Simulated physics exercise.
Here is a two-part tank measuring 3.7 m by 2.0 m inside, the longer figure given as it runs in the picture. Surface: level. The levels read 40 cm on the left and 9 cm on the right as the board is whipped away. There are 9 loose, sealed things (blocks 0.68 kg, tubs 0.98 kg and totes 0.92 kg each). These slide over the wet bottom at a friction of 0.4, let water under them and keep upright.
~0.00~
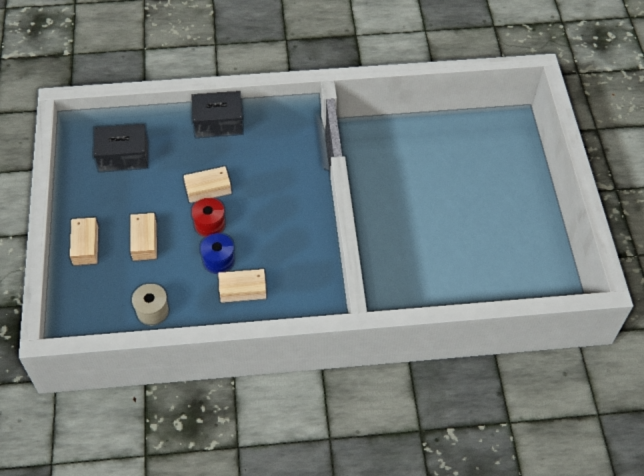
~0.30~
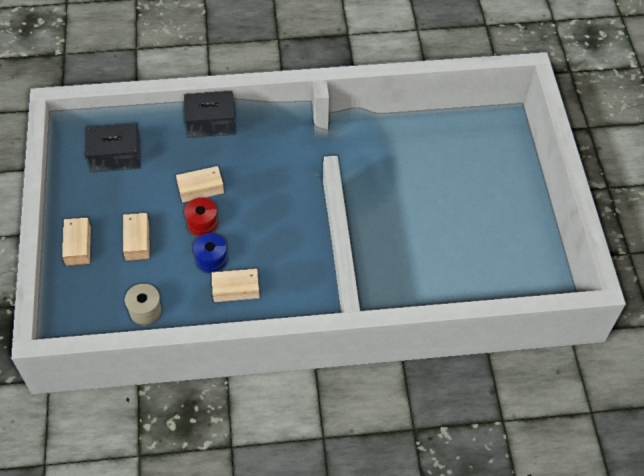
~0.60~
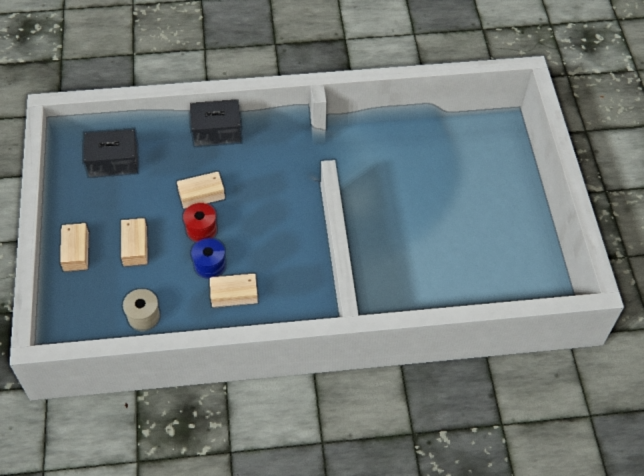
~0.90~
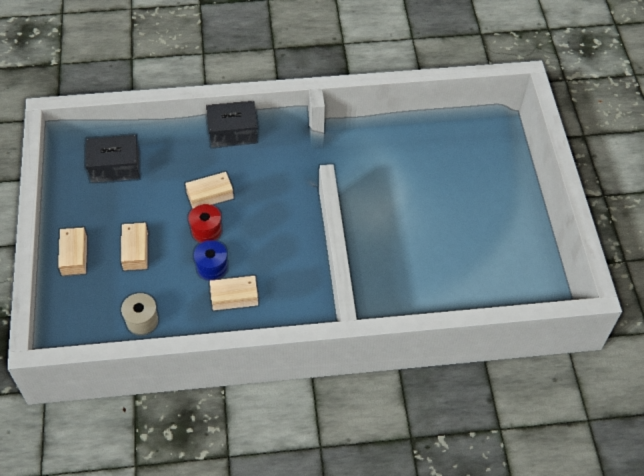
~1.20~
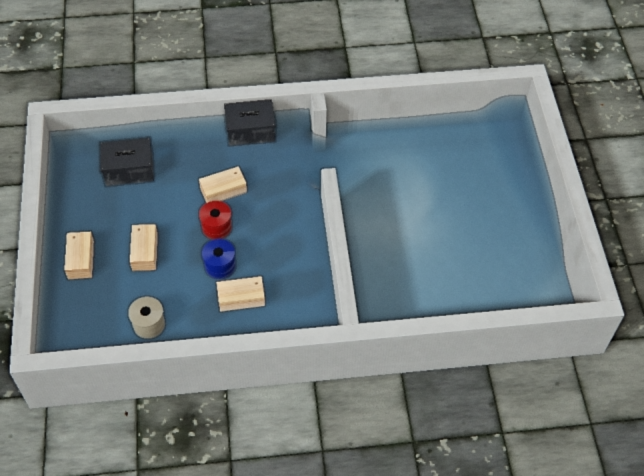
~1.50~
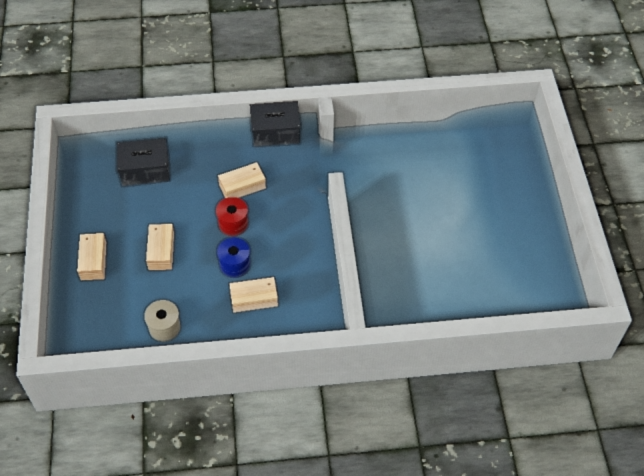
A two-part tank's divider opens, water surges right, and the floating objects drift slightly right.
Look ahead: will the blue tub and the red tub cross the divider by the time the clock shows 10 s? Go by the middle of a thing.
Judging by the middle, the blue tub stays on the near side and the red tub stays on the near side.
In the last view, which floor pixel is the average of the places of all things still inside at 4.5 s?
The average lands around (267, 257).
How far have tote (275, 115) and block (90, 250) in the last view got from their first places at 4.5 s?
In that order: 200 cm, 20 cm.
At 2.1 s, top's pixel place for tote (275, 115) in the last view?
Look about (305, 131).
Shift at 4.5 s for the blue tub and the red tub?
50 and 80 cm, roughly.
After 2.1 s the blue tub is near (244, 244), 0.3 m from its start, afloat; the red tub is near (247, 201), 0.4 m from its start, afloat; 0 of 9 are over the mark; 9 afloat.
After 4.5 s the blue tub is near (258, 229), 0.5 m from its start, afloat; the red tub is near (280, 175), 0.7 m from its start, afloat; 2 of 9 are over the mark; 9 afloat.
After 7.0 s the blue tub is near (256, 232), 0.4 m from its start, afloat; the red tub is near (277, 180), 0.7 m from its start, afloat; 2 of 9 are over the mark; 9 afloat.
After 10.0 s the blue tub is near (254, 234), 0.4 m from its start, afloat; the red tub is near (282, 181), 0.7 m from its start, afloat; 2 of 9 are over the mark; 9 afloat.
